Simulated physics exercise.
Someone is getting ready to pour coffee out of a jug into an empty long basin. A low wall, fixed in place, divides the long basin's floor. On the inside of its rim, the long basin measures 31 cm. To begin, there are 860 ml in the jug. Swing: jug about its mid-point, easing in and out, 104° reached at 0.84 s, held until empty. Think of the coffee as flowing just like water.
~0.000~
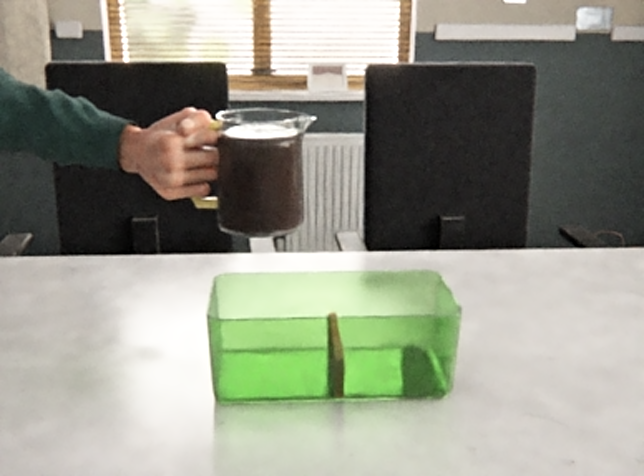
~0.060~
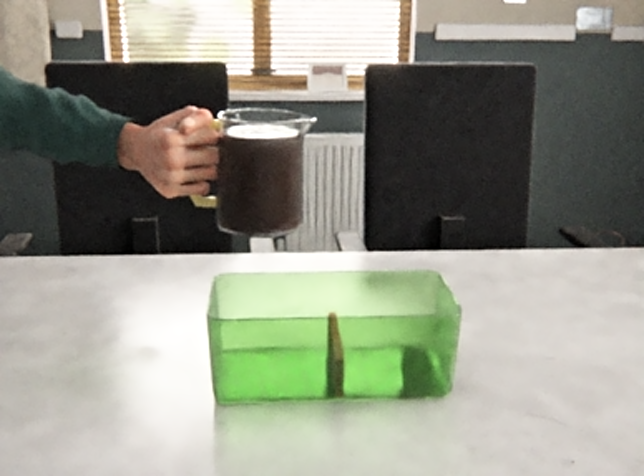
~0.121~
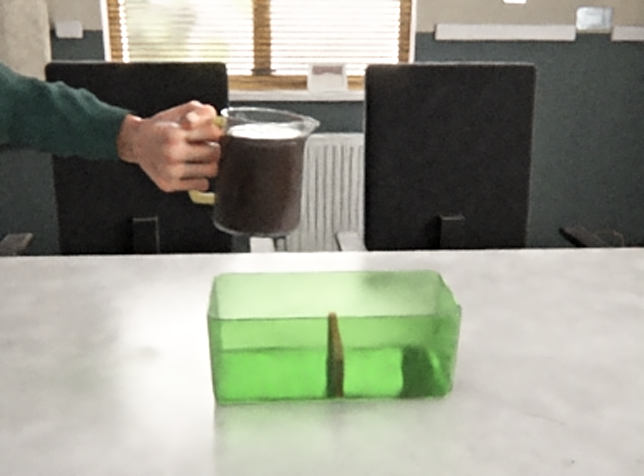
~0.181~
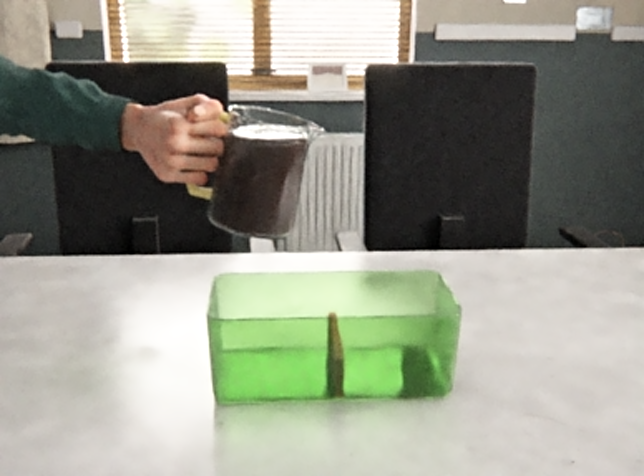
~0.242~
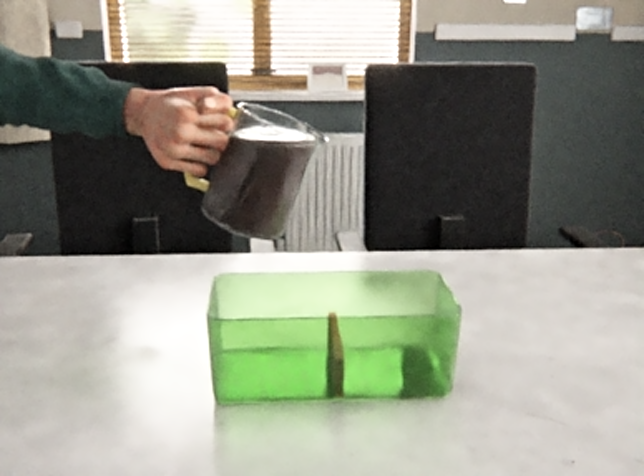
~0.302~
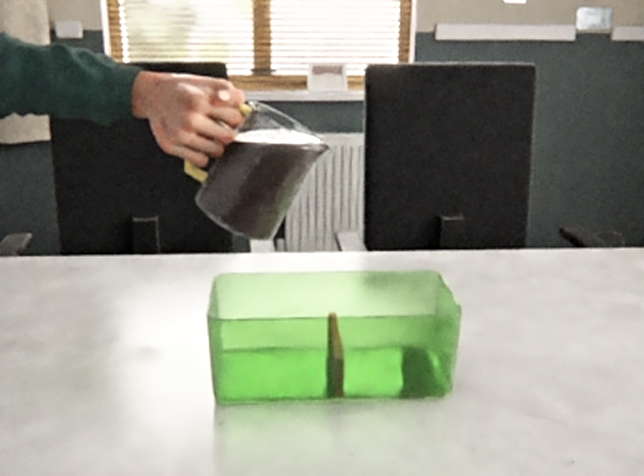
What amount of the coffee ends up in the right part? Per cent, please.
94 %.
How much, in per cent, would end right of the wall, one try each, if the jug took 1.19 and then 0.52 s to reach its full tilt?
In order, 95 and 90 per cent.
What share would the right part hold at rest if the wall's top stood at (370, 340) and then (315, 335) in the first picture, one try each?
First 70, then 95 per cent.
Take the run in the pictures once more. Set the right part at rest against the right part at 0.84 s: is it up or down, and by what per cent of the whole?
It climbs by roughly 44 per cent.
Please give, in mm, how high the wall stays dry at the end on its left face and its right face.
It's around 54 mm on the left side and around 12 mm on the right side.
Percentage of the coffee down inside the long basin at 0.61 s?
Around 8 percent.
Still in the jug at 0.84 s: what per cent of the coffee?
About 26 % is still there.
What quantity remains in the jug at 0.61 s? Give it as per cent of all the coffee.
72 %.
Then, 0.61 s in, the tilt is 86° and 72 per cent is still to pour, 0 is left of the wall and 8 right of it.
Then, 0.84 s in, the tilt is 104° and 26 per cent is still to pour, 1 is left of the wall and 50 right of it.
Then, 1.08 s in, the tilt is 104° and 7 per cent is still to pour, 2 is left of the wall and 83 right of it.
Then, 1.34 s in, the tilt is 104° and 1 per cent is still to pour, 3 is left of the wall and 93 right of it.
Finally, 4 per cent lies left of the wall, 94 right of it and 2 outside.
